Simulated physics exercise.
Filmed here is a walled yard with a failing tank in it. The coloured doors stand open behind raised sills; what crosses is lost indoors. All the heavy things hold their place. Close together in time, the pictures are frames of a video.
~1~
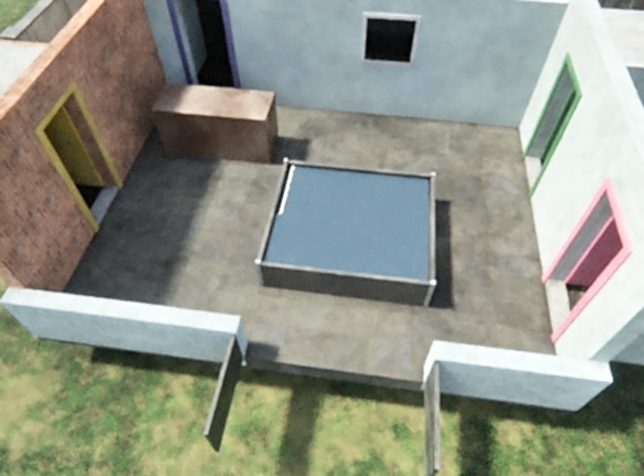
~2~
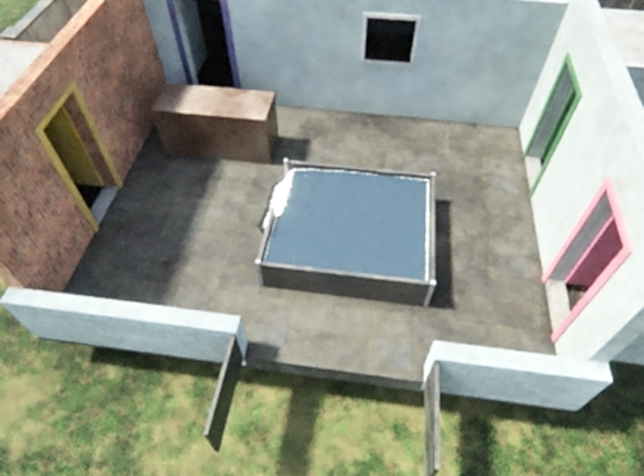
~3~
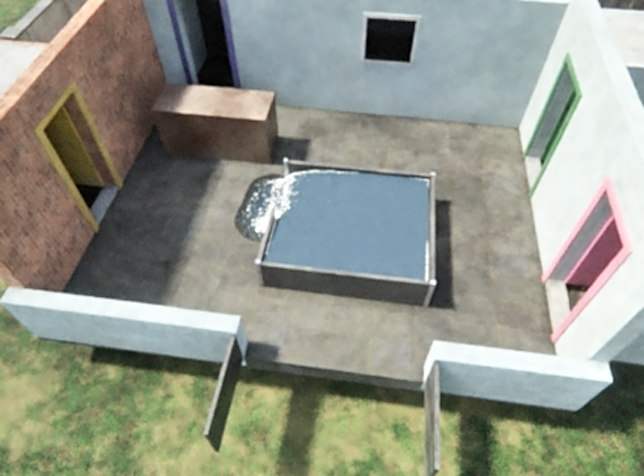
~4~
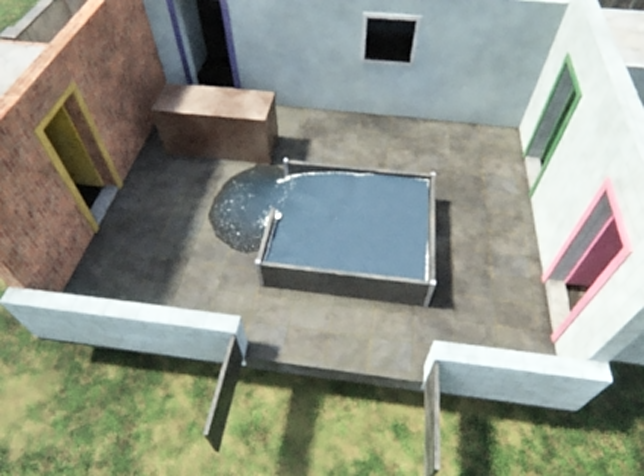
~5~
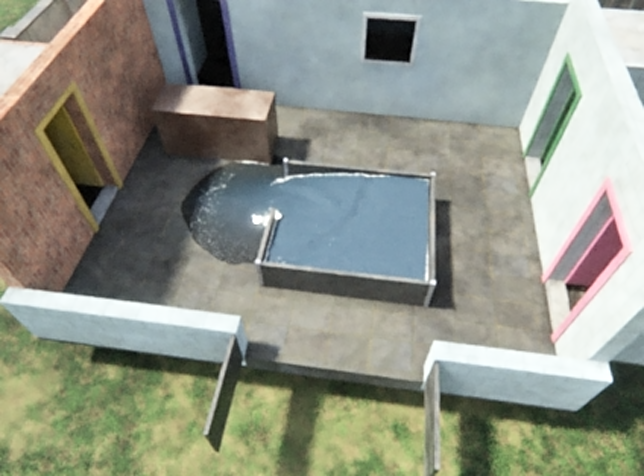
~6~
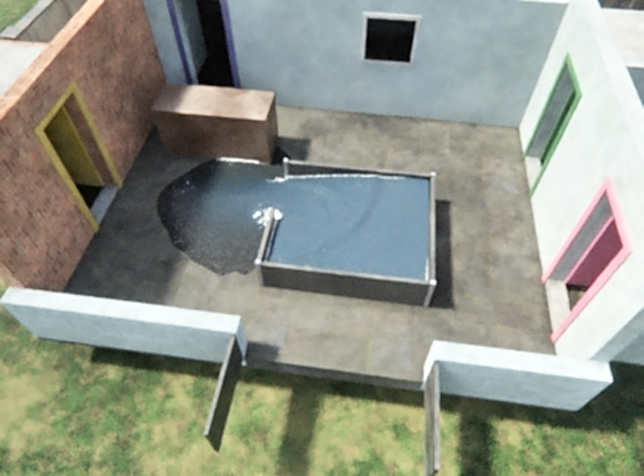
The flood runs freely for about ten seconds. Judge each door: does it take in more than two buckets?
As I see it, green door: Limit not exceeded; blue door: Limit not exceeded; pink door: Limit not exceeded; yellow door: Limit exceeded.
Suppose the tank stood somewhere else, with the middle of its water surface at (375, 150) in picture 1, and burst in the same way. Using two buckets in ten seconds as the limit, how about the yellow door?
I'd say the yellow door remains below.
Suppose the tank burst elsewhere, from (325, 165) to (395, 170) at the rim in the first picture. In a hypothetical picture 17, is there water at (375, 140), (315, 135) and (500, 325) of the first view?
Taking the points in order: Swamped, swamped and unwetted.
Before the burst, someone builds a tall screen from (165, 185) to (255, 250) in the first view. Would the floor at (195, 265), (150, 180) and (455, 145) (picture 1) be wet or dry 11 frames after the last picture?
Results in sequence: Bone-dry / swamped / bone-dry.
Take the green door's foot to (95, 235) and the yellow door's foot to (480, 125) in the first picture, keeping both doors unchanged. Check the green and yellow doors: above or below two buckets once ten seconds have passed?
Note: Green door beats the limit, yellow door does not reach the limit.
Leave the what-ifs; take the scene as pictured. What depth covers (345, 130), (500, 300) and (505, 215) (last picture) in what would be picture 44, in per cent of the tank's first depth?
Approx. values, in order: 6 %, 0 %, 0 %.
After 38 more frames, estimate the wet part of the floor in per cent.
Estimated share: Around 65 %.
A moment on, water covers 20 % of the floor; the green door not reached, the blue door not reached, the pink door not reached, the yellow door under two buckets in.
Next, water covers 25 % of the floor; the green door not reached, the blue door not reached, the pink door not reached, the yellow door over two buckets in.
Then, water covers 30 % of the floor; the green door not reached, the blue door wet at the sill, nothing in, the pink door not reached, the yellow door far over two buckets in.
Later, water covers 65 % of the floor; the green door not reached, the blue door wet at the sill, nothing in, the pink door not reached, the yellow door far over two buckets in.
In the end, water covers 90 % of the floor; the green door wet at the sill, nothing in, the blue door wet at the sill, nothing in, the pink door wet at the sill, nothing in, the yellow door far over two buckets in.
